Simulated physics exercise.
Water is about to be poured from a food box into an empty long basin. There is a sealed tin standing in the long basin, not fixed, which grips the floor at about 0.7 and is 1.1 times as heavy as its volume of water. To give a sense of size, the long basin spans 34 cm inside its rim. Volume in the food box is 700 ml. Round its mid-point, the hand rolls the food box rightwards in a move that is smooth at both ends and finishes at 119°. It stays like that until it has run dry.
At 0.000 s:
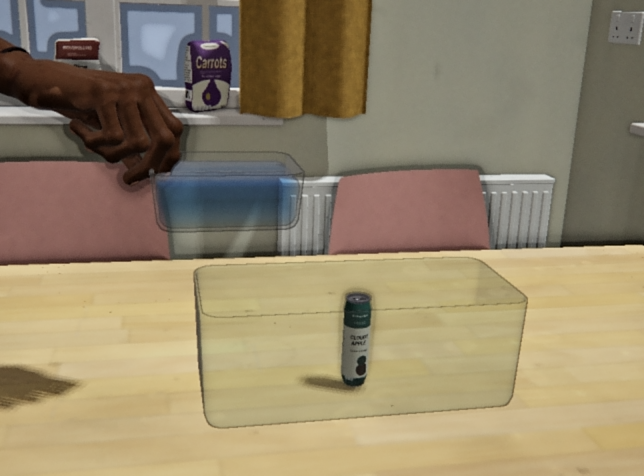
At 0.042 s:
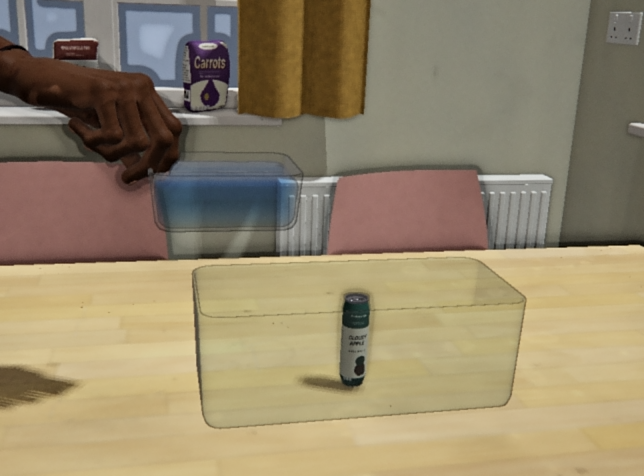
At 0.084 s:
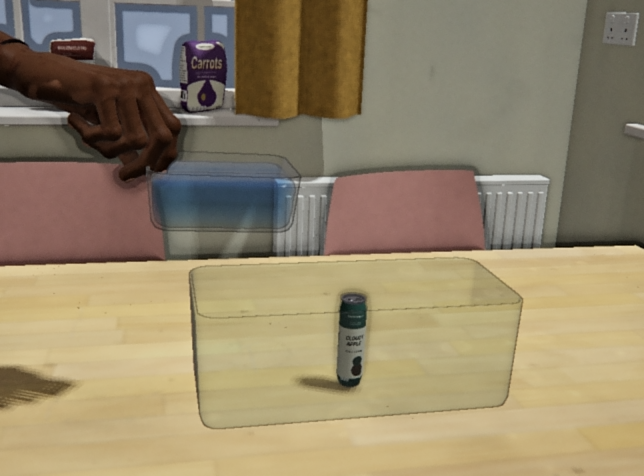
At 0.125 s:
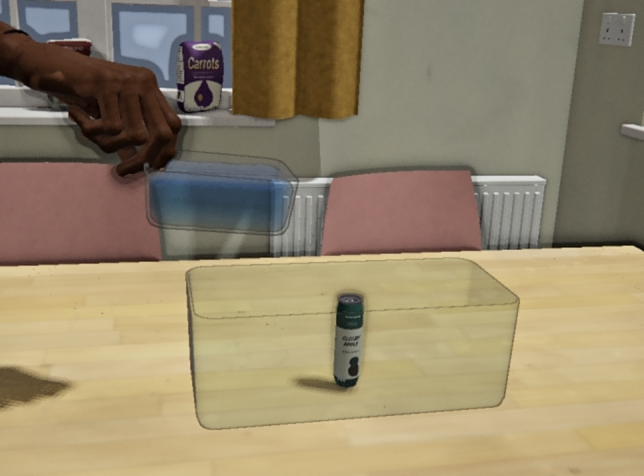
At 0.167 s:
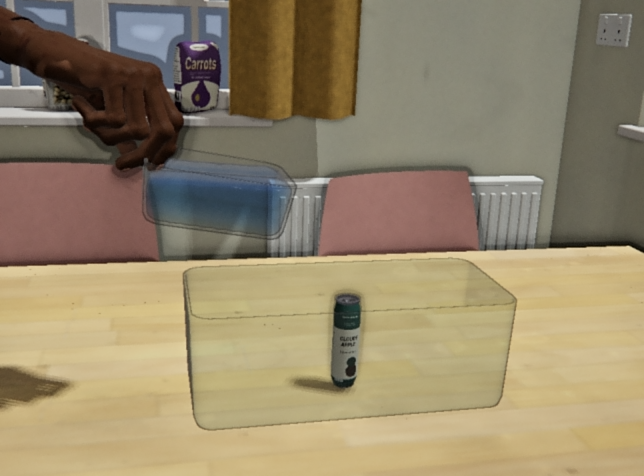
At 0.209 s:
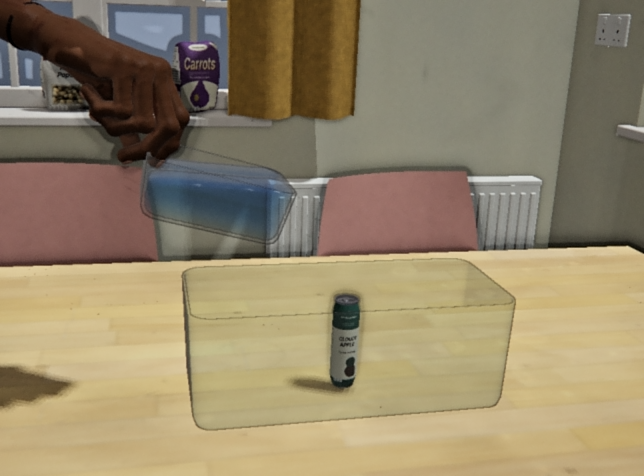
A hand gradually tilts a food box of blue water rightward above a long clear basin.
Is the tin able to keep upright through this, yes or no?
Yes, it remains upright.
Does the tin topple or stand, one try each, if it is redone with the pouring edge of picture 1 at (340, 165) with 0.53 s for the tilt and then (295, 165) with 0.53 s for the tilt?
The tin stays vertical the first time and overturns the second time.
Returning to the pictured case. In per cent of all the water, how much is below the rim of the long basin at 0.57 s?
Near 46 in a hundred.
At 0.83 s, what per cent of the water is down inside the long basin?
I'd say roughly 96 in a hundred of it.
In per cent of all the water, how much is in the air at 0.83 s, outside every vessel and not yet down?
2 in a hundred, give or take.
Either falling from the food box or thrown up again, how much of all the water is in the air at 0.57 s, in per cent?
Estimate: About 36 % of all of it.
After 0.57 s the tilt is 82° and 17 per cent is still to pour; the tin stands where it began.
After 0.83 s the tilt is 117° and 1 per cent is still to pour; the tin stands where it began.
After 1.11 s the tilt is 119° and 0 per cent is still to pour; the tin stands where it began.
After 1.41 s the tilt is 119° and 0 per cent is still to pour; the tin stands where it began.
In the end the tin stands where it began.
